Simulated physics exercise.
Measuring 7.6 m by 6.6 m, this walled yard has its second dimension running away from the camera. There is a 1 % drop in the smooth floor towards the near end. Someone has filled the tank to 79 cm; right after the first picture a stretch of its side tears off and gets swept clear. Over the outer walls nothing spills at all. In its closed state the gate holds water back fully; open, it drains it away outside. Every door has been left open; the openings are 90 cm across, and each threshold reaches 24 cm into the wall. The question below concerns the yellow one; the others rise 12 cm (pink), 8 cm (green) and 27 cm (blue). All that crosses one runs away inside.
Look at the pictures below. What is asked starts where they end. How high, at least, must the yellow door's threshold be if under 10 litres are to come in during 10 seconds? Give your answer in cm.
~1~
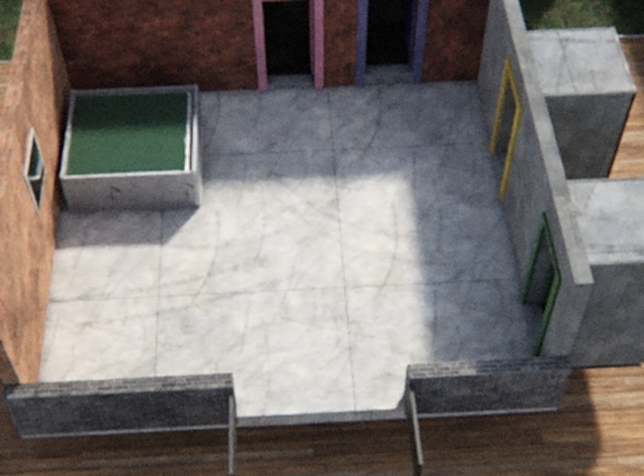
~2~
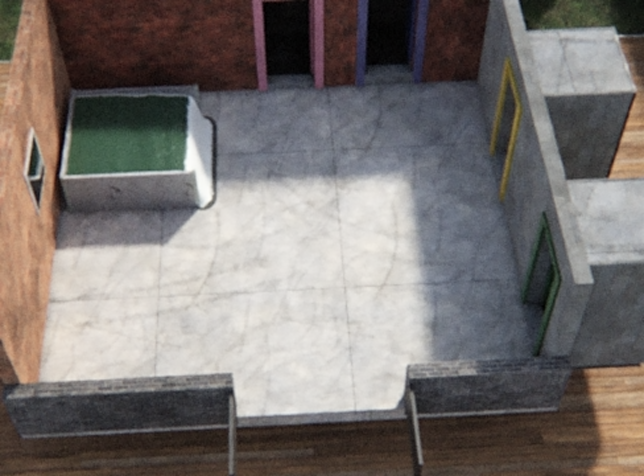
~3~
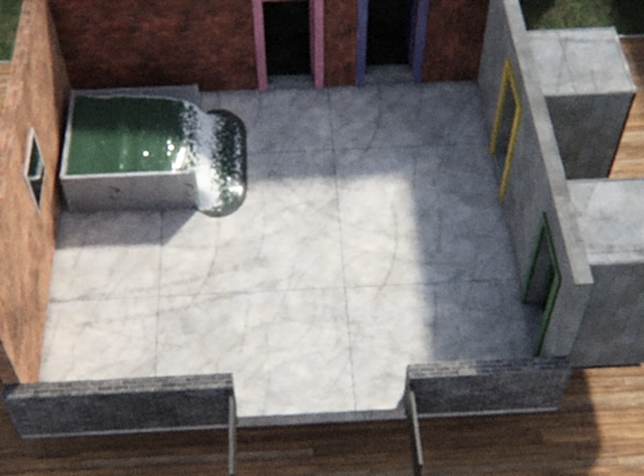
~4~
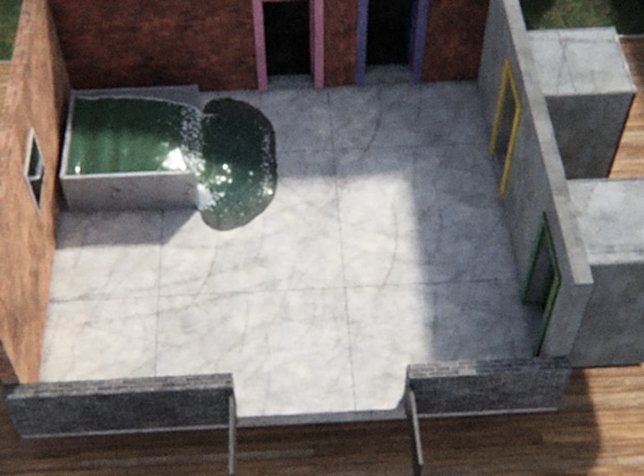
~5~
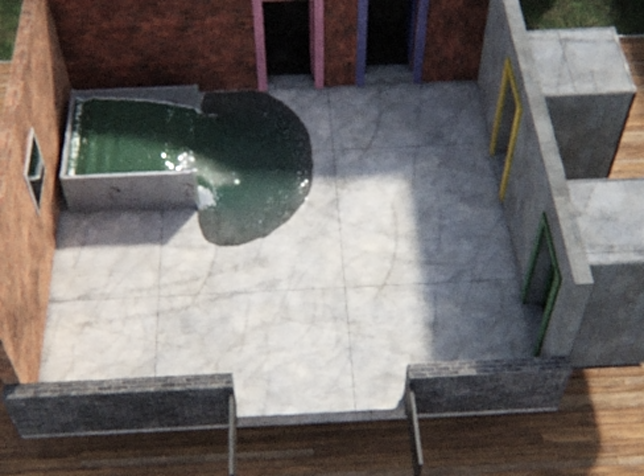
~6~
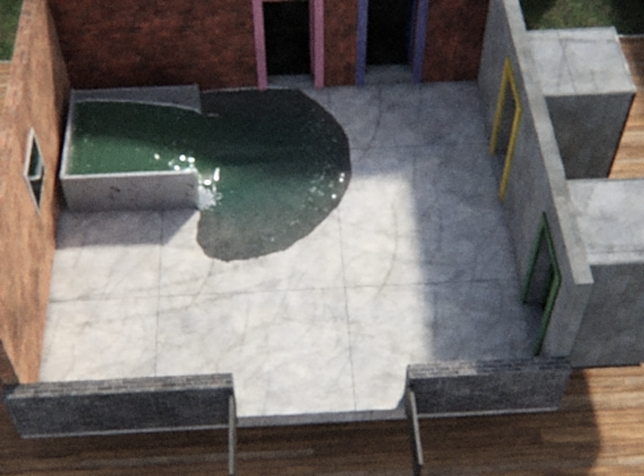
I would say about 26 cm.
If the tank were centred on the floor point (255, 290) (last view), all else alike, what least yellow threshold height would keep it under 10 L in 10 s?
Some 18 cm.
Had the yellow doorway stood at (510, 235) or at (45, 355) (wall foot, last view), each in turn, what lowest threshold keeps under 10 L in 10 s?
First place around 20 cm, second around 7.5 cm.
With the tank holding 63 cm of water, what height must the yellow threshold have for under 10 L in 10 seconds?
I'd go with near 20 cm then.
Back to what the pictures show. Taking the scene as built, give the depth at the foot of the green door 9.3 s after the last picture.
11.0 cm.
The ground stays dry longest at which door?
Last: Green.
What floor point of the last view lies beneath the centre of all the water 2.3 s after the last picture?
Centre estimate: (343, 173) px, approximately.
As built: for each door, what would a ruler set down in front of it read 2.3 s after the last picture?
Pink door 13 cm, green door 15 cm, yellow door 28 cm, blue door 12 cm.
Then, 0.7 s after the last picture water covers 40 % of the floor, deepest (31 cm) near (208, 183); 7 cm at the yellow door, 0 litres in over its 14 cm threshold.
Then, 2.3 s after the last picture water covers 60 % of the floor, deepest (38 cm) near (440, 93); 28 cm at the yellow door, 94 litres in over its 14 cm threshold.
Then, 9.3 s after the last picture water covers 90 % of the floor, deepest (14 cm) near (60, 411); 4 cm at the yellow door, 150 litres in over its 14 cm threshold.
At the yellow door as built, the water peaked near 29 cm, 1.5 s after the last picture.
With a threshold of 23 cm, 26 litres would have come in within the 10 s; with 31 cm, 0 litres. So under 10 litres takes about 26 cm.
